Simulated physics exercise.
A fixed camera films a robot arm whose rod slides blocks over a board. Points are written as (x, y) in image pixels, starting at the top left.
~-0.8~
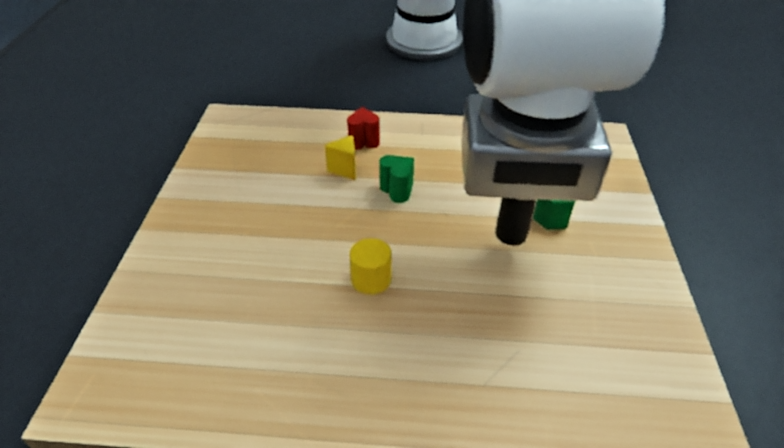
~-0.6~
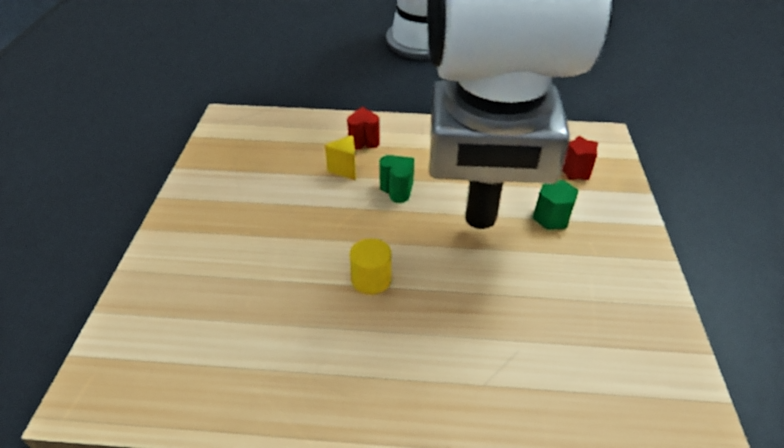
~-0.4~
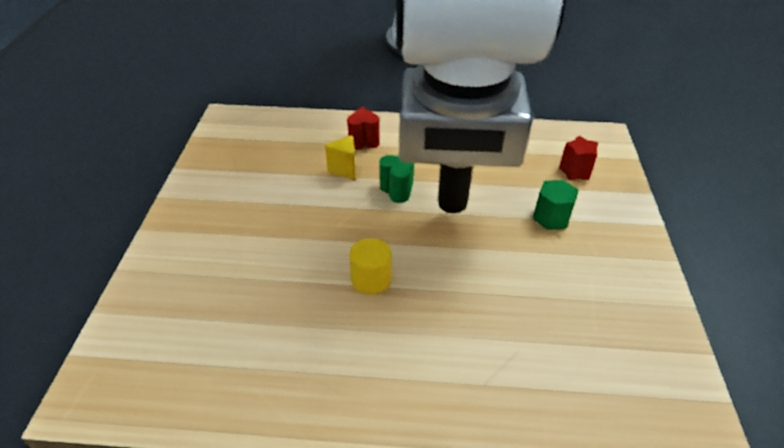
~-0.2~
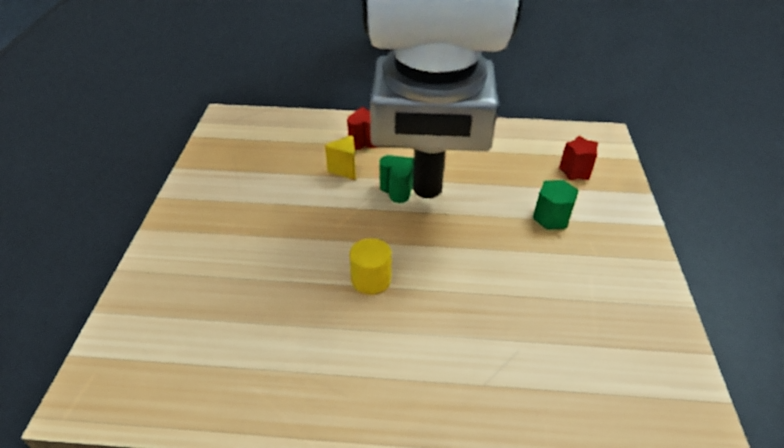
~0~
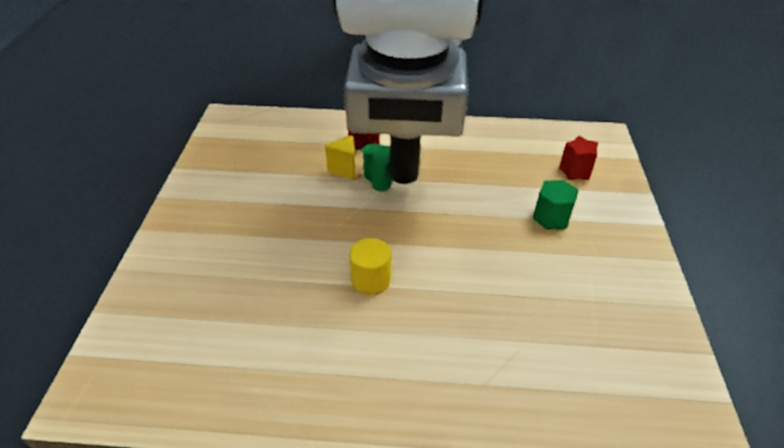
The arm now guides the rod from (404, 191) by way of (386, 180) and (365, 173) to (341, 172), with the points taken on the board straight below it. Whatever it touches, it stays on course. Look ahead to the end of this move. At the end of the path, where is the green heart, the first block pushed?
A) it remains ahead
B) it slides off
The answer is B.
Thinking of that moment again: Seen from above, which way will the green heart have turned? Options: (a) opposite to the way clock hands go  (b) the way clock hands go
Answer: B.
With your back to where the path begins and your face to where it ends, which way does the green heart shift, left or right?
The right.
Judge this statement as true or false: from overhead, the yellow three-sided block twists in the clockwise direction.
False - the claim does not hold.
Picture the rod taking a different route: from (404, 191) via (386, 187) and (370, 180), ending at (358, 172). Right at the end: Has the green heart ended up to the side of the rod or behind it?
I expect not.
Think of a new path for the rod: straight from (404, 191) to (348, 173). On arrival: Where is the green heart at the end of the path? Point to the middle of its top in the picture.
I'd place it at (340, 131), taking the centre of its top.
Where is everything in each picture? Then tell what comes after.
In the first frame, lower end of the rod at (511, 236), tops of blocks, yellow three-sided block at (344, 144), red heart at (363, 117), green heart at (398, 164).
In the second frame, rod at (480, 220), blocks as before.
In the third frame, rod at (452, 205), blocks as before.
In the fourth frame, rod at (427, 190), blocks as before.
In the fifth frame, rod at (404, 177), yellow three-sided block at (344, 144), red heart hidden, green heart at (380, 153).
What follows on the original path. Halfway along, rod at (374, 162); yellow three-sided block at (333, 143); green heart at (357, 136), turned 25° clockwise.
At the end, rod at (340, 157); yellow three-sided block at (309, 139), turned 35° anticlockwise; red heart not moved; green heart at (337, 129), turned 75° clockwise.
